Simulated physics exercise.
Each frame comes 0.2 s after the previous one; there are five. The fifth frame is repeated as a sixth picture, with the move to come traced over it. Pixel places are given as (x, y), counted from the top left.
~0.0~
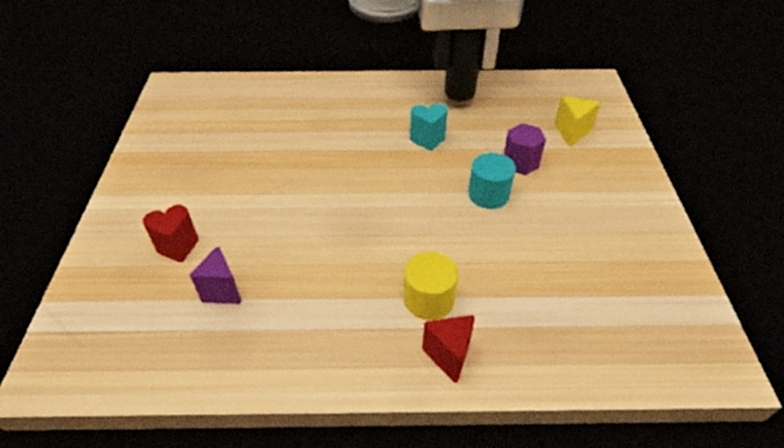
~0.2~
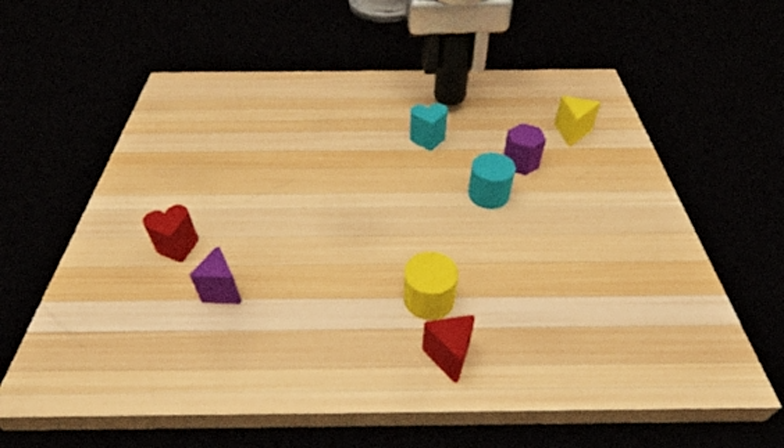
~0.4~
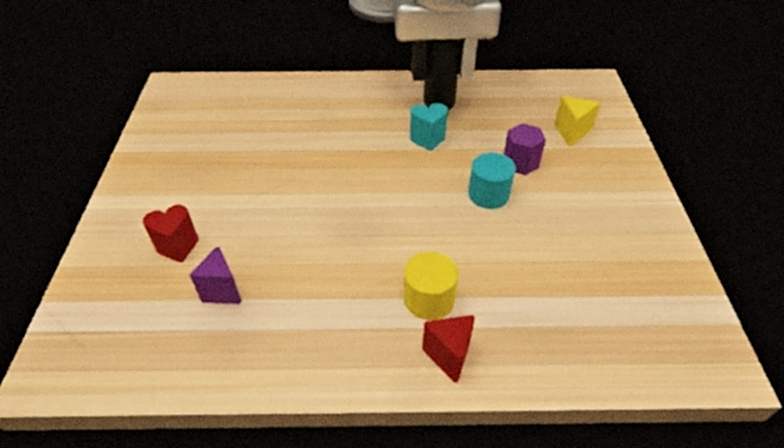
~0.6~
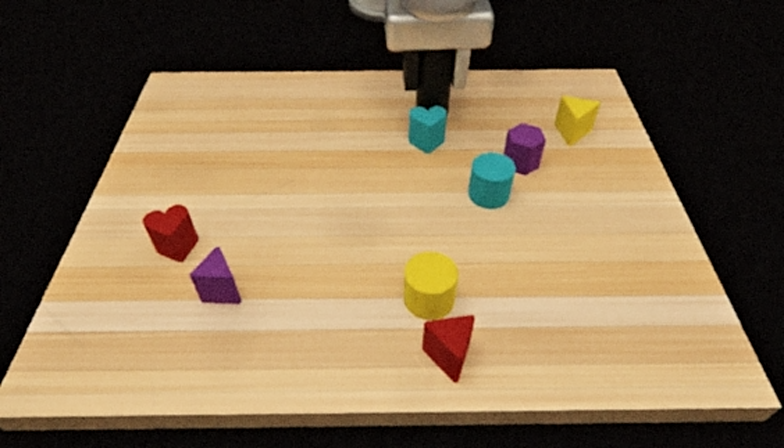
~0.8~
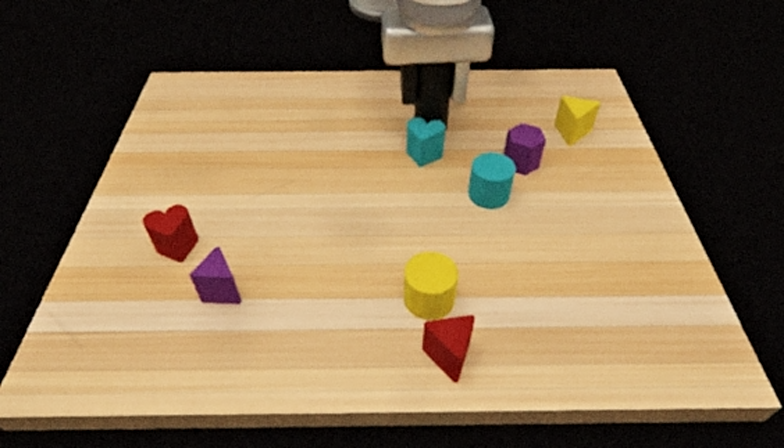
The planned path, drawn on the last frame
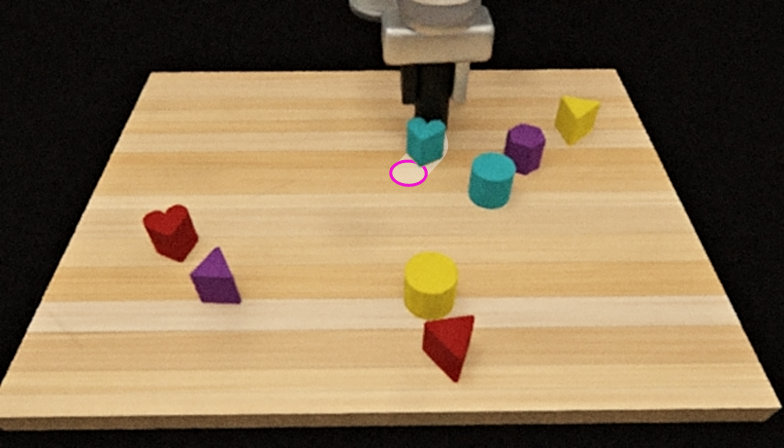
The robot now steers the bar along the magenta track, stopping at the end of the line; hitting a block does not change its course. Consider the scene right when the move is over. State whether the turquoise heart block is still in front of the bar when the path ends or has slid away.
It rides in front to the end.
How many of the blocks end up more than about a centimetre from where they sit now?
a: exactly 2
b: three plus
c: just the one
My answer is option c.
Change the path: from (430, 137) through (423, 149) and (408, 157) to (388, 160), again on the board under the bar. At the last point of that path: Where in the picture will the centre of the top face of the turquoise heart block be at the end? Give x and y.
So, by the moment the path ends, you'll find the top centre of the turquoise heart block at (404, 151).
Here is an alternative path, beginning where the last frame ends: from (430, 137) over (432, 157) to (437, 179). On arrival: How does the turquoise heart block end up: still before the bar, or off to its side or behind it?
Carried ahead at the end.
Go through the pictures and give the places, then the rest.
Bar's lower end (460, 93); turquoise heart block (430, 111); turquoise disc (494, 166), in the first picture.
Bar (450, 97); blocks still, in the second picture.
Bar (439, 104); blocks still, in the third picture.
Bar (432, 114); turquoise heart block (428, 114), in the fourth picture.
Bar (431, 127); turquoise heart block (426, 127); turquoise disc (494, 166), in the fifth picture.
Drawn move, from (430, 137) through (430, 150) and (420, 161) to (409, 173).
What follows on the original path. Halfway along, bar (425, 146); turquoise heart block (419, 147).
At the end, bar (409, 163); turquoise heart block (402, 165); turquoise disc still.
